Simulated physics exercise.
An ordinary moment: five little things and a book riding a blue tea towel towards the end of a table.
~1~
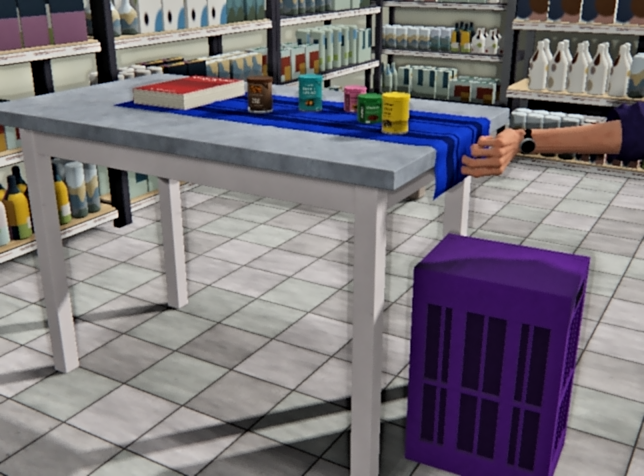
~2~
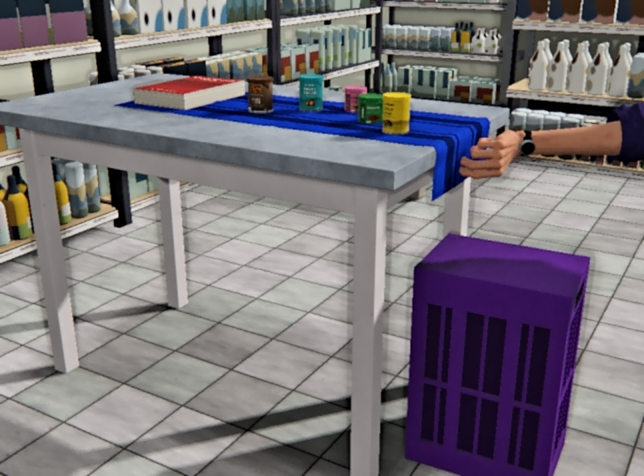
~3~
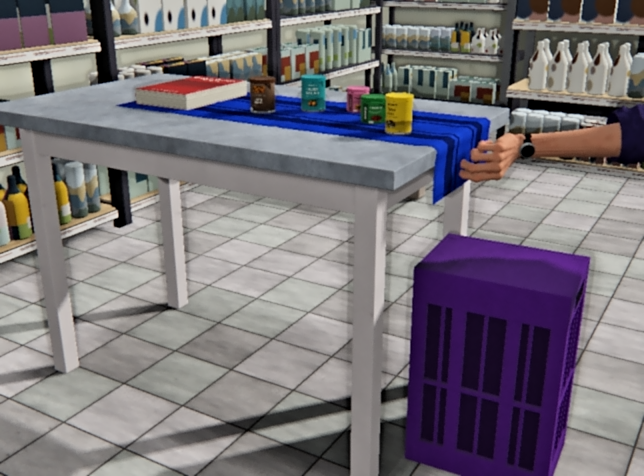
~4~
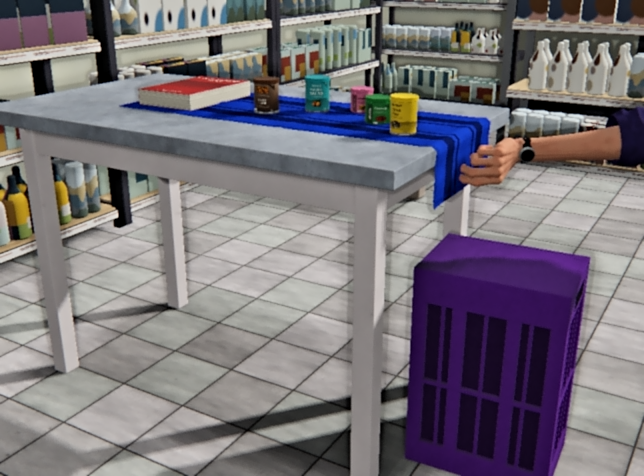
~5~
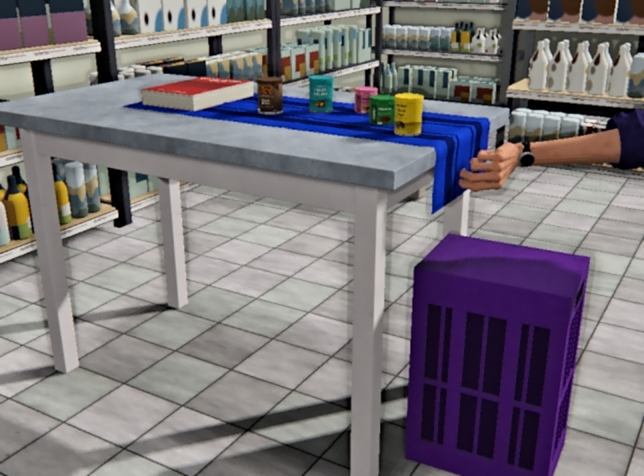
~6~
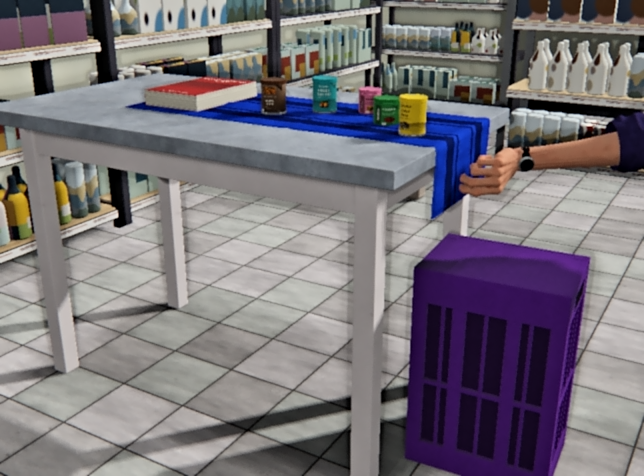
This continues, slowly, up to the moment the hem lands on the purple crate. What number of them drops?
The table loses one.
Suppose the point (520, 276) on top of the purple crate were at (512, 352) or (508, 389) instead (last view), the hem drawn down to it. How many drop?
Then 3 and 4.
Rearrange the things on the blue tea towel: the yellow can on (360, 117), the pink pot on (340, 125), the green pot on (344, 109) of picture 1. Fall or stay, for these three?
The yellow can keeps its place on top; the pink pot remains up; the green pot survives.
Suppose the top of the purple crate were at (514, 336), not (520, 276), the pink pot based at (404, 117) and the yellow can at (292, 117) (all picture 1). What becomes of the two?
The pink pot falls; the yellow can survives.
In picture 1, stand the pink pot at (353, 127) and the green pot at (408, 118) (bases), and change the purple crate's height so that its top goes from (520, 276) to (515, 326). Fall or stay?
The pink pot goes over; the green pot falls.
Early on, hem near (460, 232); all still up.
Midway, hem on the crate; yellow can gone.
Finally, hem on the crate; yellow can gone. The count of fallen things is one.
